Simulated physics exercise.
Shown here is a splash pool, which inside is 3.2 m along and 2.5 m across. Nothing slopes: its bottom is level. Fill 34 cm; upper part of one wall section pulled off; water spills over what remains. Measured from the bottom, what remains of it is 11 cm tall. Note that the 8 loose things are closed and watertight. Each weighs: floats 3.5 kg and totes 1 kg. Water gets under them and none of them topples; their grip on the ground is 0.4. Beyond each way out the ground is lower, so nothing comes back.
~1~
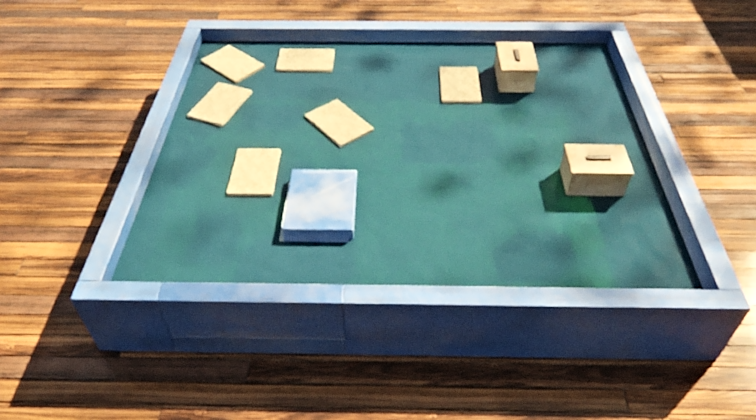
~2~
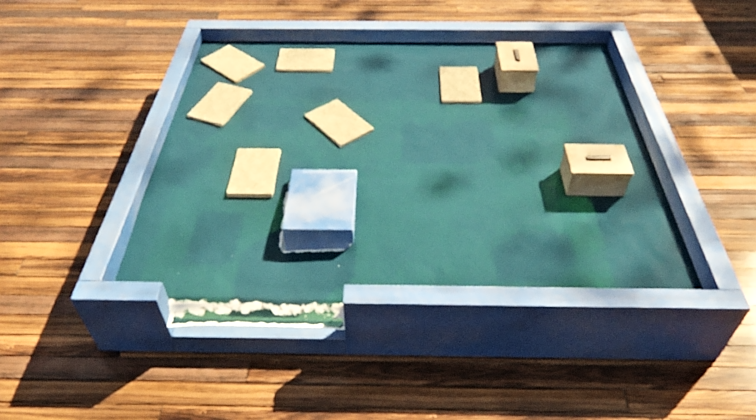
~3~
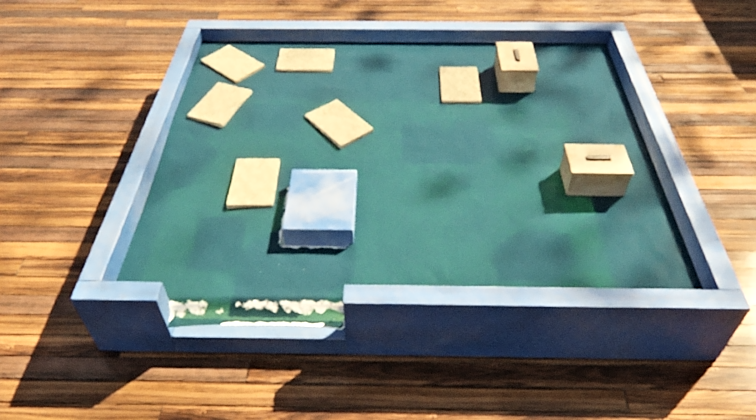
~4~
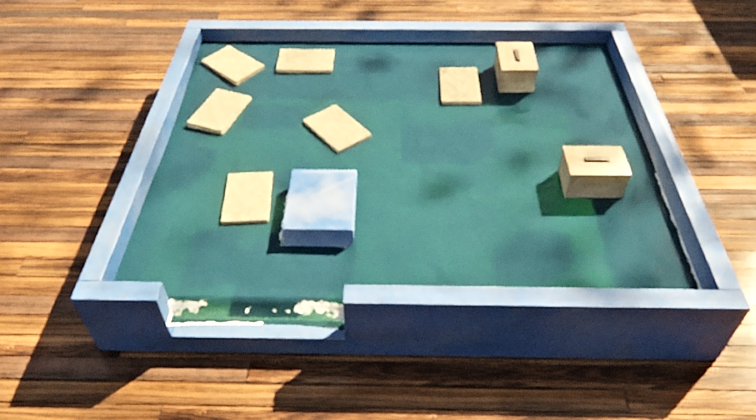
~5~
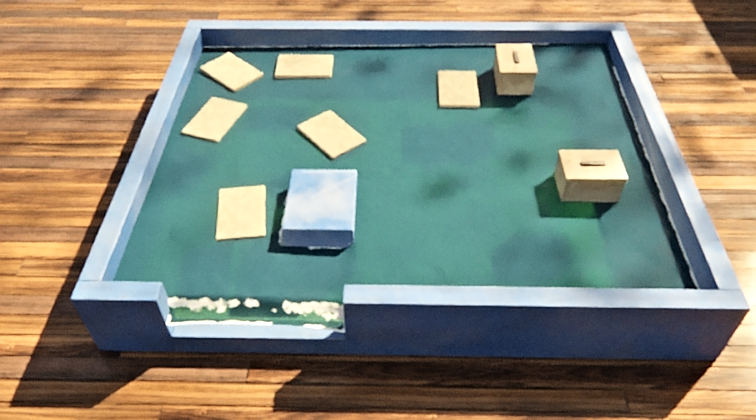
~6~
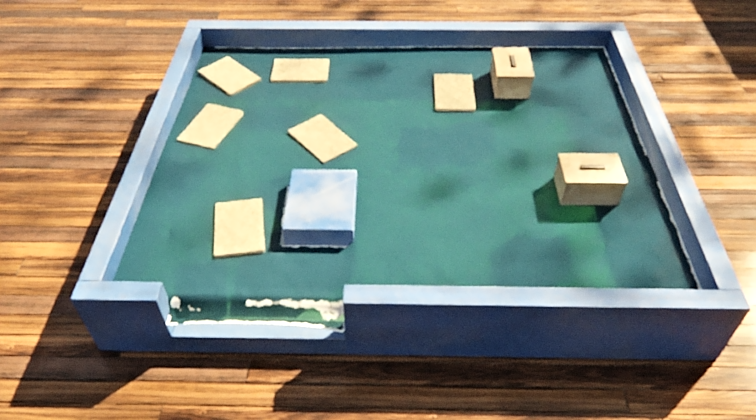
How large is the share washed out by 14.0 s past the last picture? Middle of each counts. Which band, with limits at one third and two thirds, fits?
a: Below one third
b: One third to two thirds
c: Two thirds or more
b, one third to two thirds.
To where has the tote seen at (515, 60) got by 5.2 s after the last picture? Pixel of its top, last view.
Estimated top position: Near (486, 71).
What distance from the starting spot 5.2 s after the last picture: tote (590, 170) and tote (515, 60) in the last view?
The one named first has moved 20 cm, the other 20 cm.
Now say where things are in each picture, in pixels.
The first picture shows a float at (254, 170) floats; a float at (220, 102) floats; 34 cm deep round most things; 0 of 8 have shifted.
The second picture shows a float at (254, 170) floats; a float at (220, 102), afloat; about 2600 L in view; 0 of 8 have shifted.
The third picture shows a float at (254, 181), afloat, 6 cm from its start; a float at (220, 102) floats; about 2550 L in view; 1 of 8 have shifted.
The fourth picture shows a float at (247, 196), afloat, 19 cm from its start; a float at (219, 109) floats, 4 cm from its start; about 2500 L in view; 1 of 8 have shifted.
The fifth picture shows a float at (241, 211), afloat, 32 cm from its start; a float at (215, 118), afloat, 13 cm from its start; about 2450 L in view; 4 of 8 have shifted.
The sixth picture shows a float at (239, 226) floats, 45 cm from its start; a float at (211, 125), afloat, 21 cm from its start; 31 cm deep round most things; 7 of 8 have shifted.
Then, 1.2 s after the last picture 0 of 8 are out; 8 afloat.
Then, 5.2 s after the last picture 1 of 8 are out; 7 afloat.
Then, 10.0 s after the last picture 2 of 8 are out; 6 afloat.
Then, 14.0 s after the last picture 3 of 8 are out; 5 afloat.
